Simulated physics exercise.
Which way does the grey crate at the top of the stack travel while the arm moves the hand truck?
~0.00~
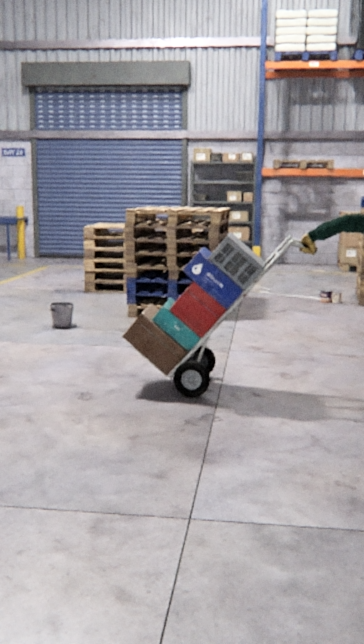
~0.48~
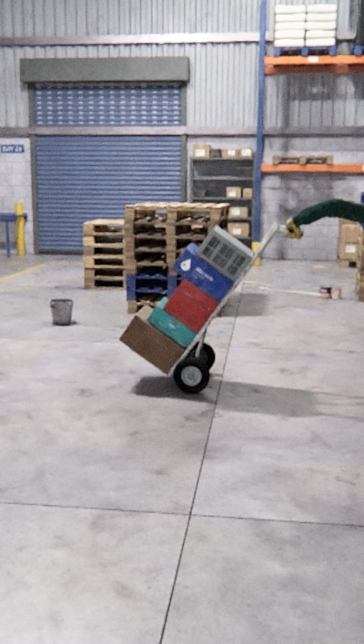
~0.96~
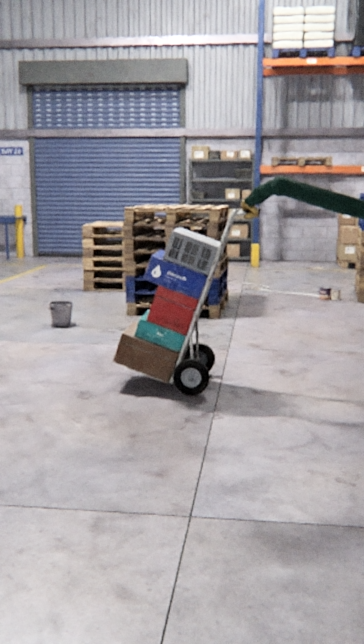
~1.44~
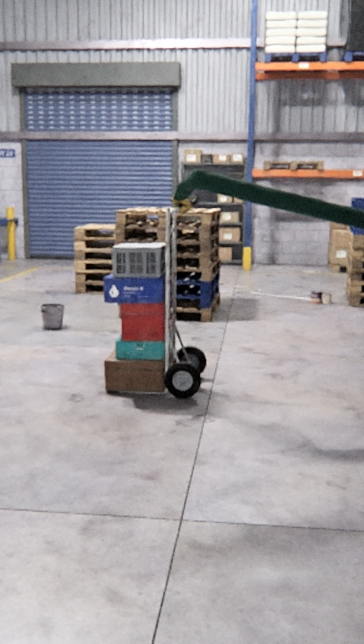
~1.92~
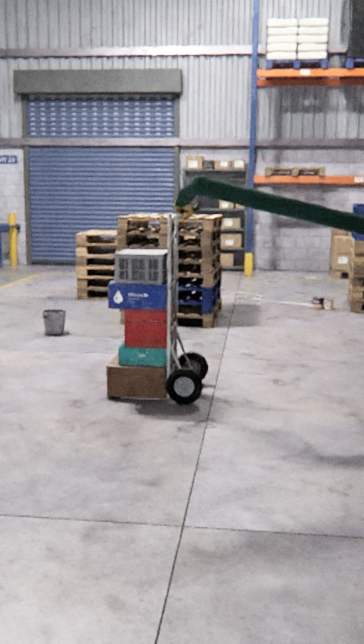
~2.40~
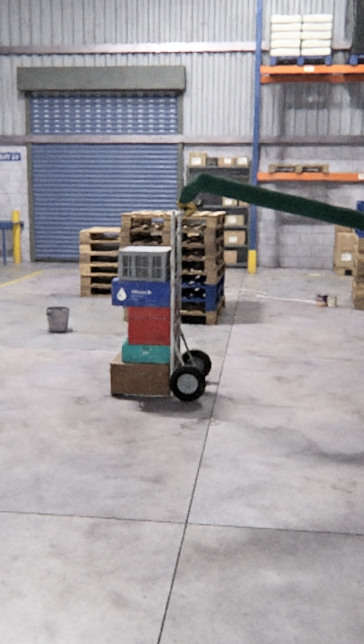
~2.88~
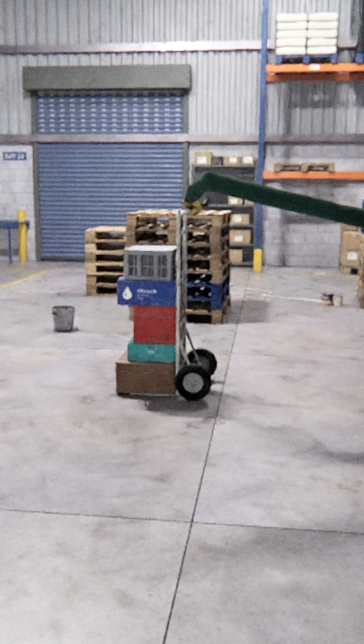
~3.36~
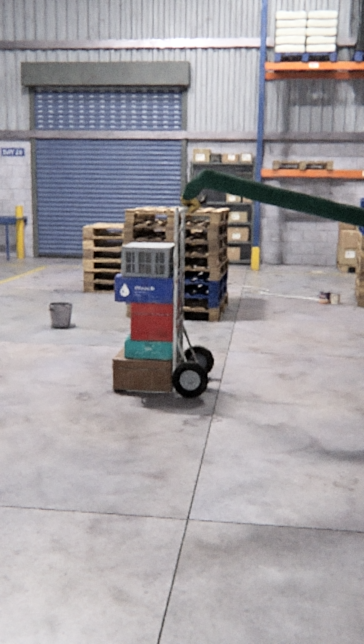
The grey crate moves to the left as the hand truck is brought upright.
